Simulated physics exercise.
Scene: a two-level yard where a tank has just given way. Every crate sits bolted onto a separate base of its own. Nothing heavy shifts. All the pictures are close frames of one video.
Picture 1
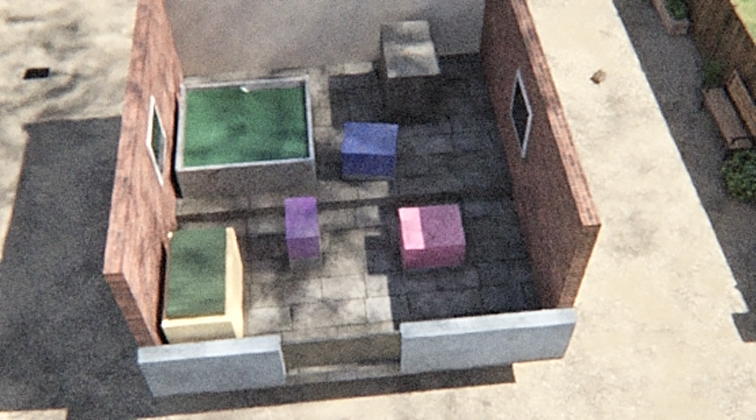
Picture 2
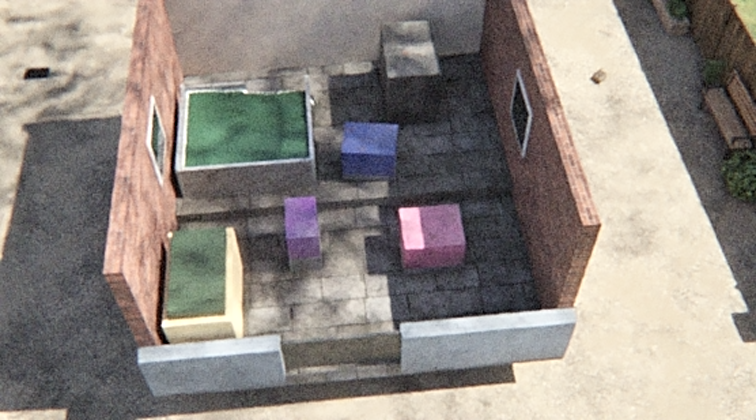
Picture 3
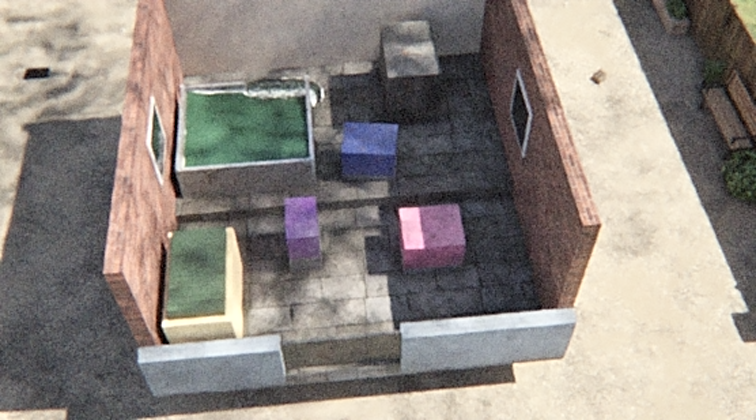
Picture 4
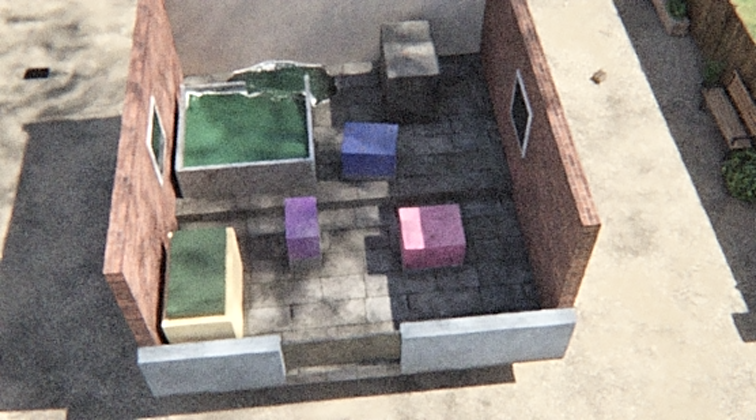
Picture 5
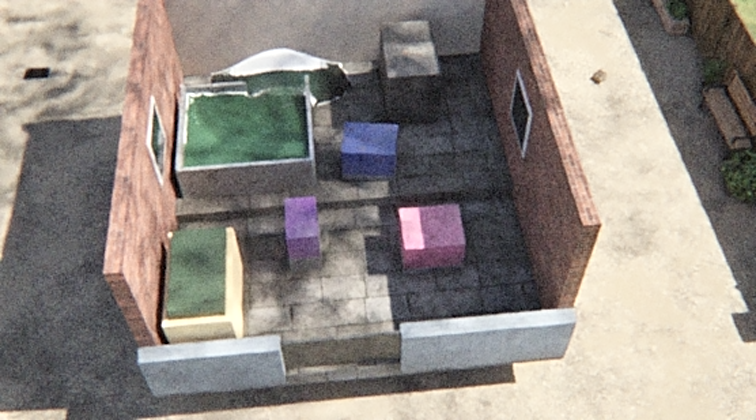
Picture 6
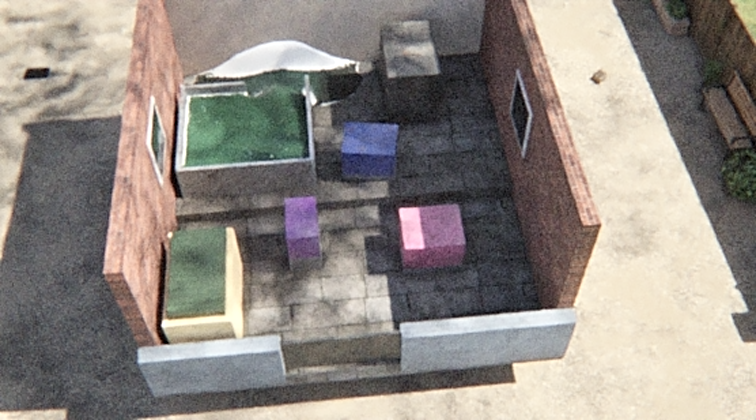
In a walled yard with colored blocks, a big tank of green water sat still, then water broke over its far side and spread out across the paving behind it, rightward along the back wall.
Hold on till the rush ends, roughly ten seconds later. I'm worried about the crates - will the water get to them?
My prediction: I expect the blue crate to be touched by the water, I expect the pink crate to stay untouched, I expect the purple crate to stay untouched.
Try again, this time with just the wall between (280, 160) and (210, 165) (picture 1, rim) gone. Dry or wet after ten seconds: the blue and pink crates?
The blue crate is left dry, the pink crate is flooded.
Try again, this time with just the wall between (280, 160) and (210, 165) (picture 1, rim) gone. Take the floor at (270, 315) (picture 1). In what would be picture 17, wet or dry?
Outcome: Submerged.
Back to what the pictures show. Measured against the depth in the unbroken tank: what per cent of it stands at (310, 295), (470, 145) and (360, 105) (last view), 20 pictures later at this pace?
Respectively 0, 4 and 14 per cent.
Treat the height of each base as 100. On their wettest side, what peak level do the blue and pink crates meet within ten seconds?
I'd say 180 per cent for the first one and 70 per cent for the second.
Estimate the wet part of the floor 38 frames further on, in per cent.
That works out at 85 %.
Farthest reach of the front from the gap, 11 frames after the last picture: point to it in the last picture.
Somewhere around (477, 56).
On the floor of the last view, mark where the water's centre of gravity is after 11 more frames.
My reading is close to (275, 120).
A moment on, water covers 15 % of the floor; the blue crate not reached, the pink crate not reached, the purple crate not reached.
Next, water covers 25 % of the floor; the blue crate water round its plinth, the pink crate not reached, the purple crate not reached.
Then, water covers 50 % of the floor; the blue crate water round its plinth, the pink crate not reached, the purple crate not reached.
Later, water covers 85 % of the floor; the blue crate water round its plinth, the pink crate water round its plinth, the purple crate water round its plinth.
In the end, water covers 95 % of the floor; the blue crate was topped, the pink crate stayed above the water, the purple crate stayed above the water.
